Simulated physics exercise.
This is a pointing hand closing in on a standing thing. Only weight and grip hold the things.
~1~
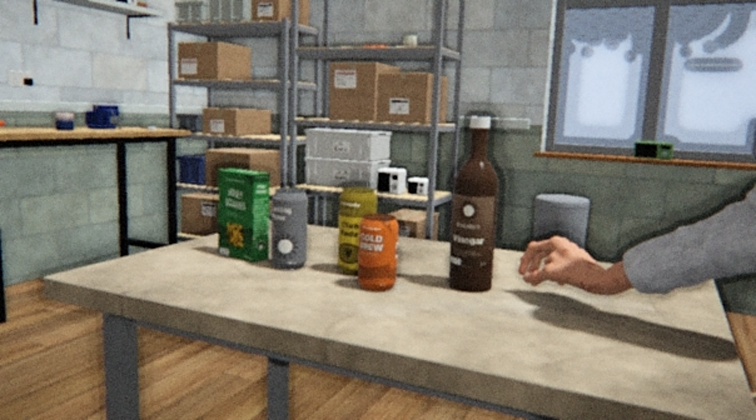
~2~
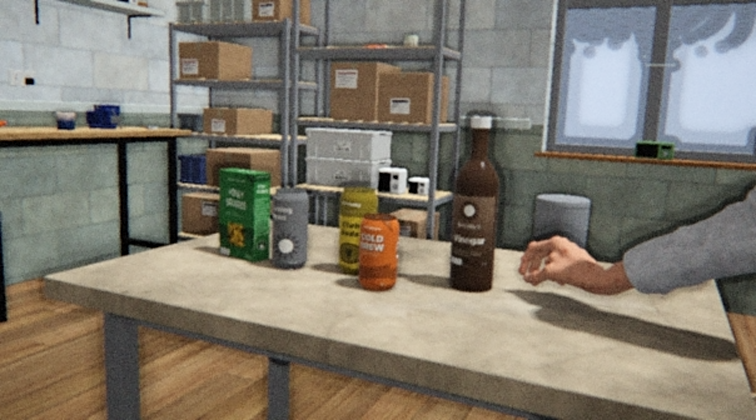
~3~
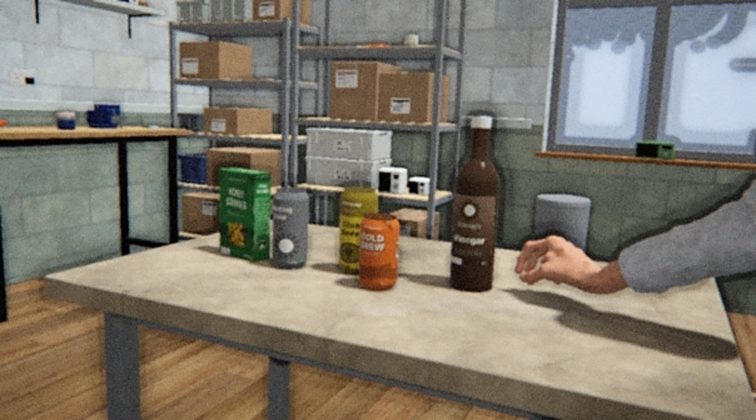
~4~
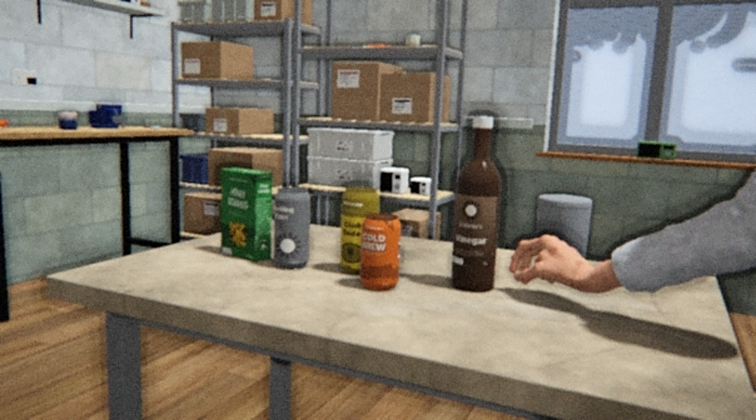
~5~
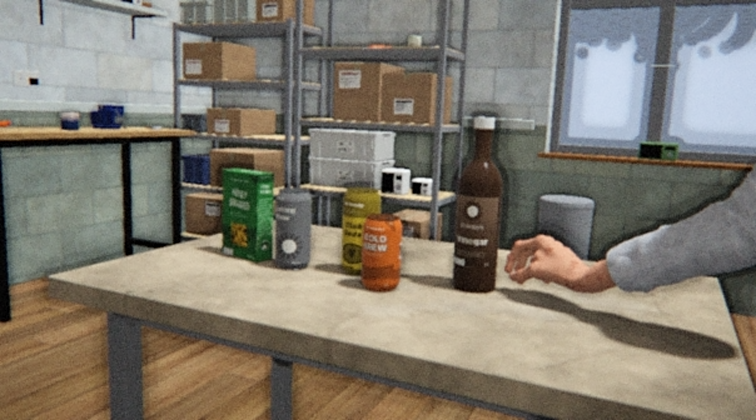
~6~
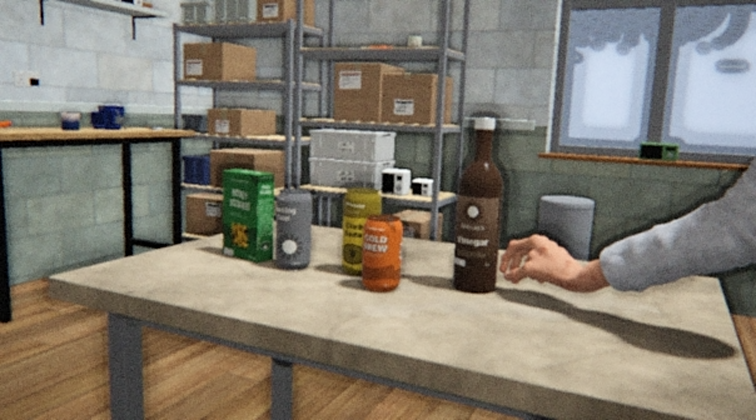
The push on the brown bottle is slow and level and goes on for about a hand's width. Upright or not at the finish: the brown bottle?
The brown bottle is still upright.
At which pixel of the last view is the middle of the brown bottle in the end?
At about (412, 198).
Then, 0.30 s after the last picture, brown bottle slid a little near (463, 203).
Then, 0.60 s after the last picture, brown bottle slid about its own width near (442, 201).
Then, 1.00 s after the last picture, brown bottle slid about its own width near (416, 198).
At rest, moved from the start, brown bottle. Seen from the same camera at the end, brown bottle near (412, 199).
